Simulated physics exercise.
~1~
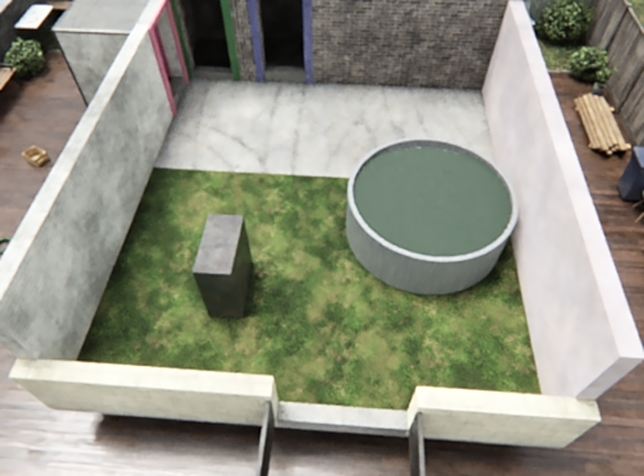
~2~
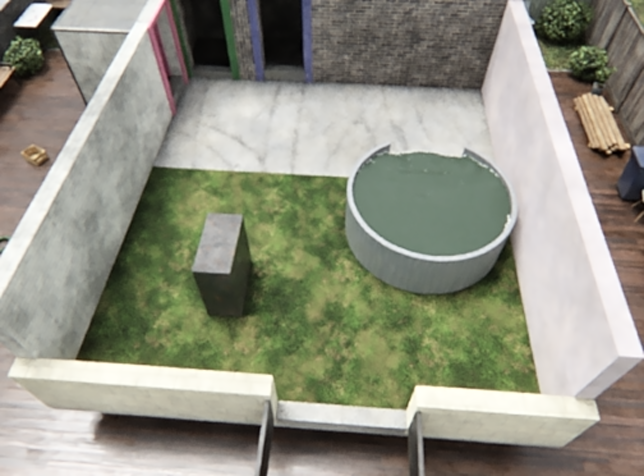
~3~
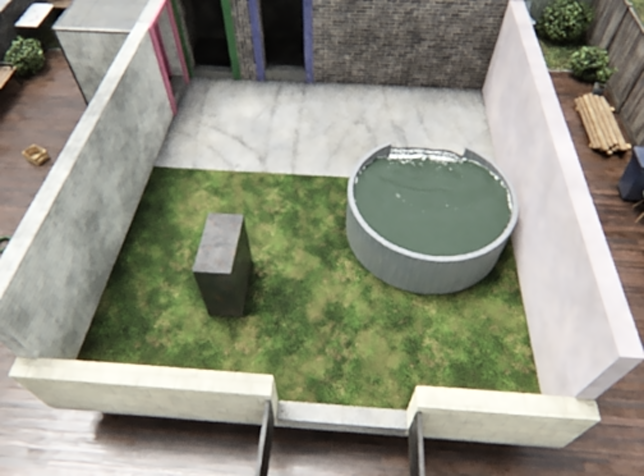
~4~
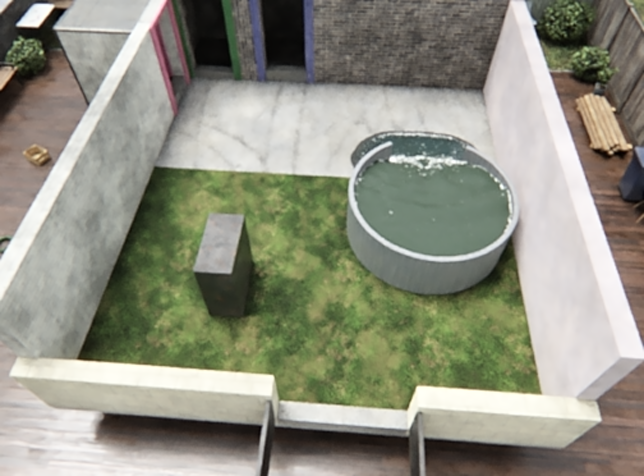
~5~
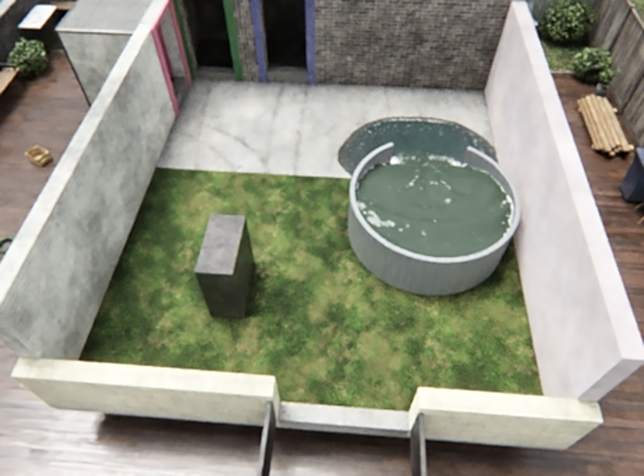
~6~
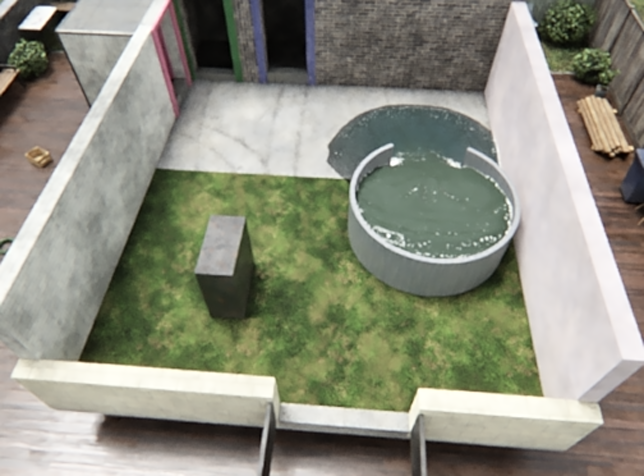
Walled garden with grass and paving, a round tank splitting open on its far side and water fanning out across the pale slabs.
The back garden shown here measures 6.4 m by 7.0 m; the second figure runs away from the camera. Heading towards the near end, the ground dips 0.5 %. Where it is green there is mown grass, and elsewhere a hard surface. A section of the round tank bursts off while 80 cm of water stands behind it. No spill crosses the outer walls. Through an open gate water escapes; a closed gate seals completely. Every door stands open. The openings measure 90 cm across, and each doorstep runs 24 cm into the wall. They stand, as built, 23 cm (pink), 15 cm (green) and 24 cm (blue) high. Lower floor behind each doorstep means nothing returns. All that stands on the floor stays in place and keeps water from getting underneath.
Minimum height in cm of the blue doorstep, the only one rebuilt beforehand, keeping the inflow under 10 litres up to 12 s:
Roughly 12.5 cm.
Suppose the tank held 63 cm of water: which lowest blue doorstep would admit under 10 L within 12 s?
A step of about 9.0 cm does it.
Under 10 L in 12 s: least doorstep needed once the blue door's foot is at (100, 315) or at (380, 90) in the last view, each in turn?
First place around 11.5 cm, second around 34 cm.
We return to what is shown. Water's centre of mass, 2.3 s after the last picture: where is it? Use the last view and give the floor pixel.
Around (395, 160).
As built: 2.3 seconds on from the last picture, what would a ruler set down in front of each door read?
Depths in cm: Pink 28, green 9, blue 16.
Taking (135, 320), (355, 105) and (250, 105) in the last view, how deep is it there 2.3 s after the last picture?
About 0, 24 and 9 cm.
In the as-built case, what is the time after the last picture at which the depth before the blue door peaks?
Peak time: About 1.4 s.
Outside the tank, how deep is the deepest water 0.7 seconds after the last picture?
About 57 cm.
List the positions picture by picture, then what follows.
The first picture shows still water, 80 cm deep, in the round tank at (431, 196); the blue door at (282, 40) is dry.
In the second picture, water pours out on the far side and has run 0.4 m, to a hidden place; about 10 cm deep outside, 80 cm at the back.
In the third picture, the front is at a hidden place, 0.7 m from the gap on the far side; 1.1 m2 of floor is wet, 80 cm left at the back.
In the fourth picture, the front is at (384, 135), 1.2 m from the gap on the far side; 2.4 m2 of floor is wet, 80 cm left at the back.
In the fifth picture, the gap is on the far side, the front 1.6 m out at (433, 120); the back of the round tank holds 80 cm.
In the sixth picture, the front is at (400, 107), 2.1 m from the gap on the far side; 5.8 m2 of floor is wet, 76 cm left at the back; 1.9 m in a straight line remain to the blue door at (285, 41).
Then, 0.7 s after the last picture water covers 25 % of the floor, deepest (57 cm) near (473, 96); it has not reached the blue door.
Then, 2.3 s after the last picture water covers 35 % of the floor, deepest (32 cm) near (443, 133); 16 cm at the blue door, 0 litres in over its 24 cm doorstep.
Then, 11.3 s after the last picture water covers 100 % of the floor, deepest (14 cm) near (70, 385); 9 cm at the blue door, 0 litres in over its 24 cm doorstep.
At the blue door as built, the water peaked near 18 cm, 1.3 s after the last picture.
With a doorstep of 11.5 cm, 16 litres would have come in within the 12 s; with 15.5 cm, 2 litres. So under 10 litres takes about 12.5 cm.
